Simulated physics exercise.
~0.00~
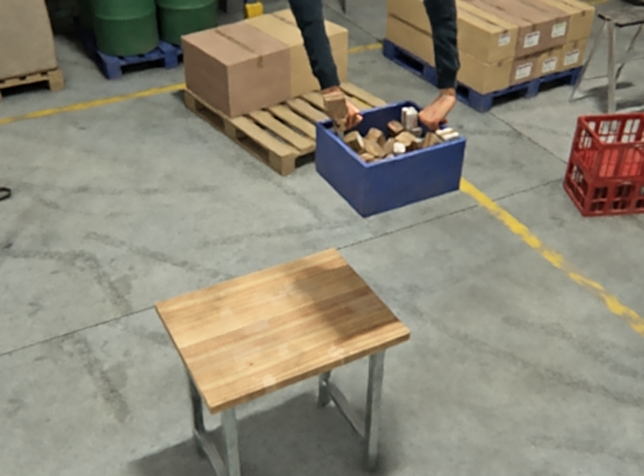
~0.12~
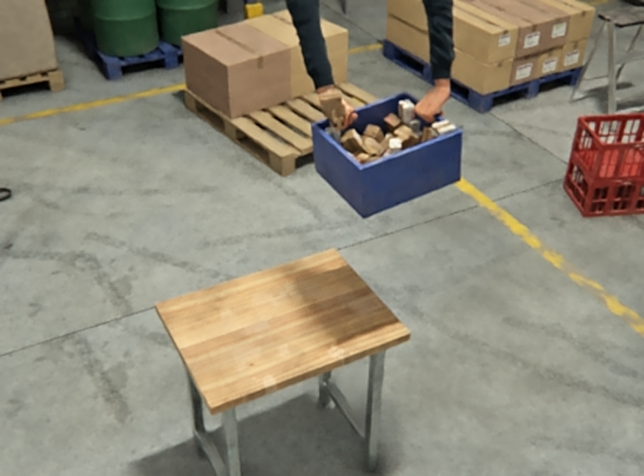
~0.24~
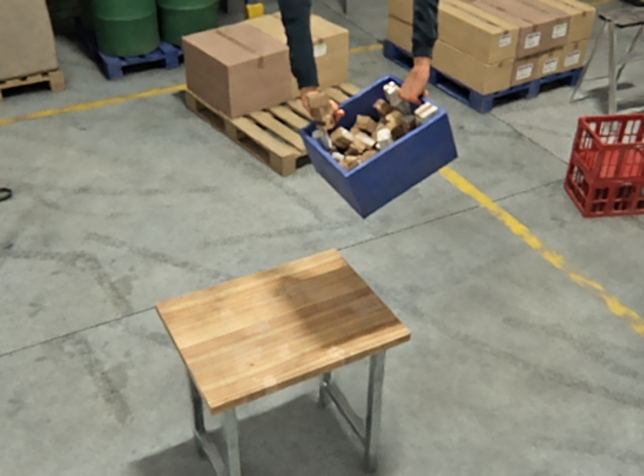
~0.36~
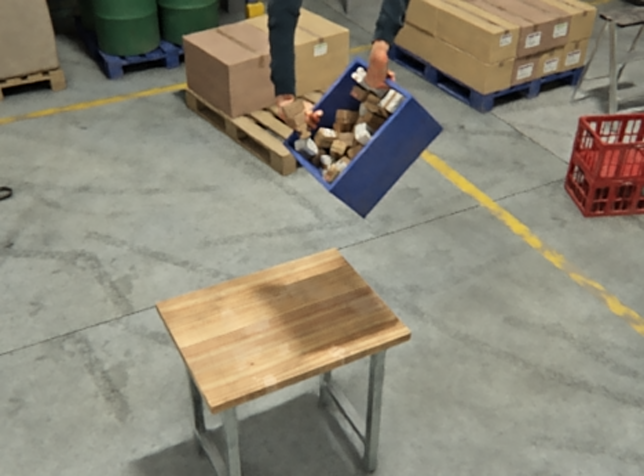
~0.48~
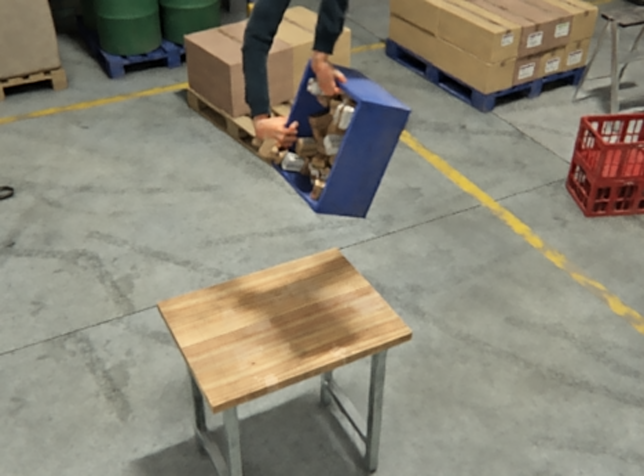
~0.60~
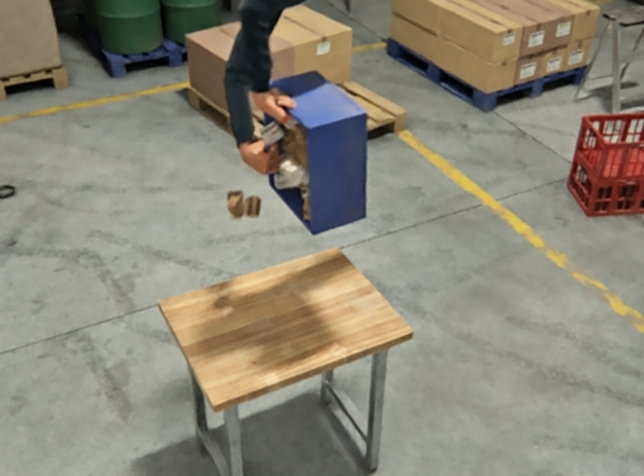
A blue box of small parcels is tipped sideways by two hands above a wooden table, and a few drop out.
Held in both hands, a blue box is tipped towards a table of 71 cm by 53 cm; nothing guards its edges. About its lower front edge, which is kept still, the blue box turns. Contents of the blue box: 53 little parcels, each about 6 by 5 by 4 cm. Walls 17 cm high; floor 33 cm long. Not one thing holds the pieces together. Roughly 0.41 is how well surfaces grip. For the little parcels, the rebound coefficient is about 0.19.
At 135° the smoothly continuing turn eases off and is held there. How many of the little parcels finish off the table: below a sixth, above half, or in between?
Of them, one-sixth up to one-half end up off the table.
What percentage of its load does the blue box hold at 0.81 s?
Reading: Approx. 55 %.
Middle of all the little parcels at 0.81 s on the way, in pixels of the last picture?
Around (278, 216).
After 0.81 s, tilt 126°; 30 still in the blue box, 4 on the table top, 1 over the table's other edges and 18 in the air.
After 1.08 s, tilt 135°; 43 on the table top, 2 over the left end of the table, 1 over the table's other edges and 7 in the air.
After 1.44 s, tilt 135°; 40 on the table top, 11 over the left end of the table and 2 over the table's other edges.
Final count (at 1.92 s), 38 on the table top, 12 over the left end of the table and 3 over the table's other edges. Asked share, 15 of 53, 28 per cent.
